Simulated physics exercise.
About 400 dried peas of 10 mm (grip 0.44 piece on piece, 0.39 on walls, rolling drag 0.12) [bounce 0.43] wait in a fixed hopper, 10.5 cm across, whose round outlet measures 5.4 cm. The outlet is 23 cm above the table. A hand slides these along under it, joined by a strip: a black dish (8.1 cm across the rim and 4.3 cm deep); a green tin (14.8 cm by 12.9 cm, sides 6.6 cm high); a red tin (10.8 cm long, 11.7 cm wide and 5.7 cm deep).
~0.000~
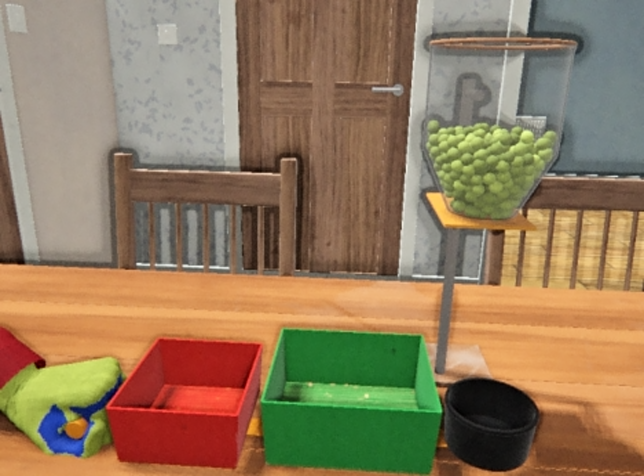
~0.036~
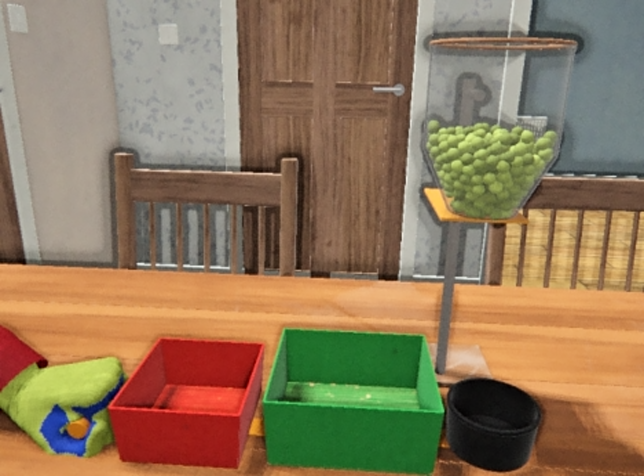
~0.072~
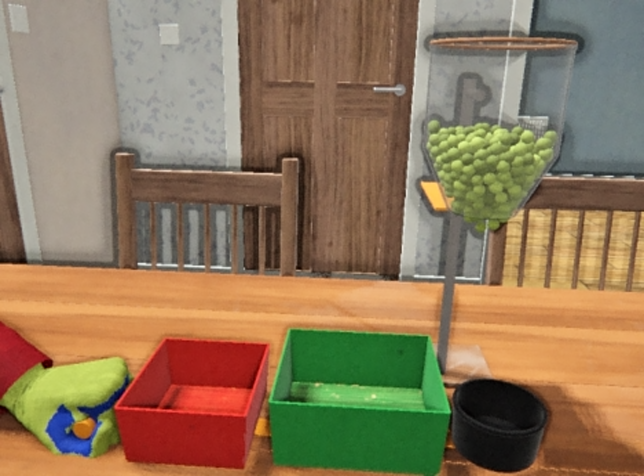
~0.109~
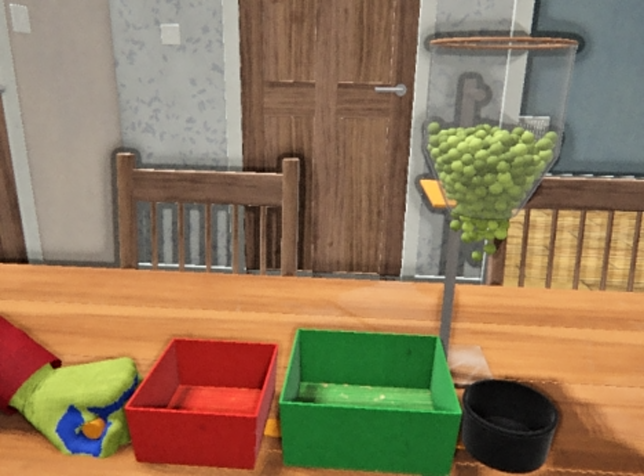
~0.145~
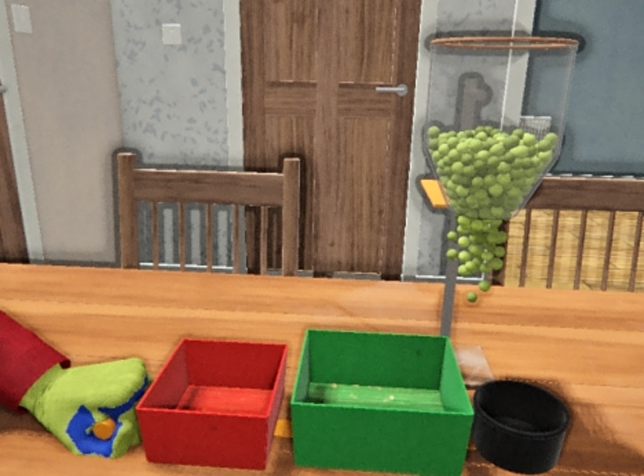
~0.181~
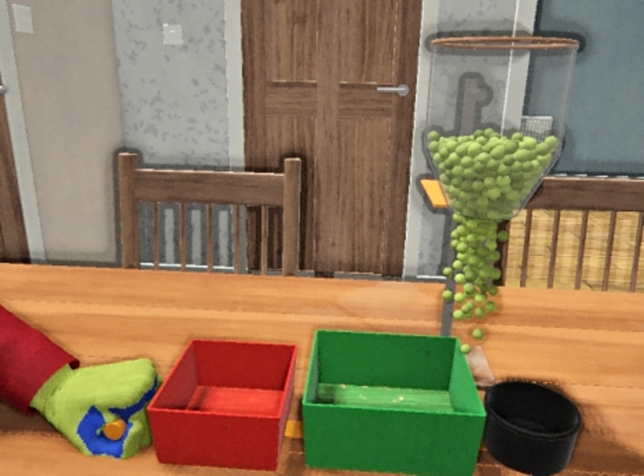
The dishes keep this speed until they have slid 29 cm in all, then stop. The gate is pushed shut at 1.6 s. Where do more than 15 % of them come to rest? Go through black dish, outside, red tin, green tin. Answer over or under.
Black dish: Under, outside: Under, red tin: Under, green tin: Over.
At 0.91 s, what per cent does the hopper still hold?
About 0 per cent.
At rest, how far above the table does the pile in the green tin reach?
Roughly 3.5 cm.
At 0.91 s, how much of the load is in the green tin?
Some 90 per cent.
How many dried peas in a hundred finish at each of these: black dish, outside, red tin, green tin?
Black dish 0, outside 5, red tin 5, green tin 90.
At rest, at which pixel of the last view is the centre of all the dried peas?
Near (625, 438).
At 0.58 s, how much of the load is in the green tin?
Some 70 per cent.
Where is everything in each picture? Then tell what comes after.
In the first picture, dishes slid 0.0 cm; 0 pieces falling; top of the load at (496, 131); black dish at (491, 402); green tin at (351, 365); red tin at (193, 372).
In the second picture, dishes slid 0.2 cm; 0 pieces falling; top of the load at (496, 131).
In the third picture, dishes slid 0.7 cm; 1 pieces falling; top of the load at (497, 131).
In the fourth picture, dishes slid 1.6 cm; 19 pieces falling; top of the load at (497, 132).
In the fifth picture, dishes slid 2.6 cm; 40 pieces falling; top of the load at (497, 134).
In the sixth picture, dishes slid 3.6 cm; 66 pieces falling; top of the load at (496, 138); black dish at (532, 406); green tin at (389, 367); red tin at (230, 374). They move about 28 cm a second.
After 0.58 s, hopper 5 %, green tin 70 %, in the air 20 %; middle of all pieces on or above the table near (485, 376).
Then, at 0.91 s, outside 5 %, red tin 5 %, green tin 90 %; middle of all pieces on or above the table near (570, 429).
After 1.21 s, outside 5 %, red tin 5 %, green tin 90 %; middle of all pieces on or above the table near (627, 433).
Then, at 1.50 s, outside 5 %, red tin 5 %, green tin 90 %; middle of all pieces on or above the table near (628, 433).
By 2.2 s all is still; hopper 0 %, outside 5 %, red tin 5 %, green tin 90 %, black dish 0 %.
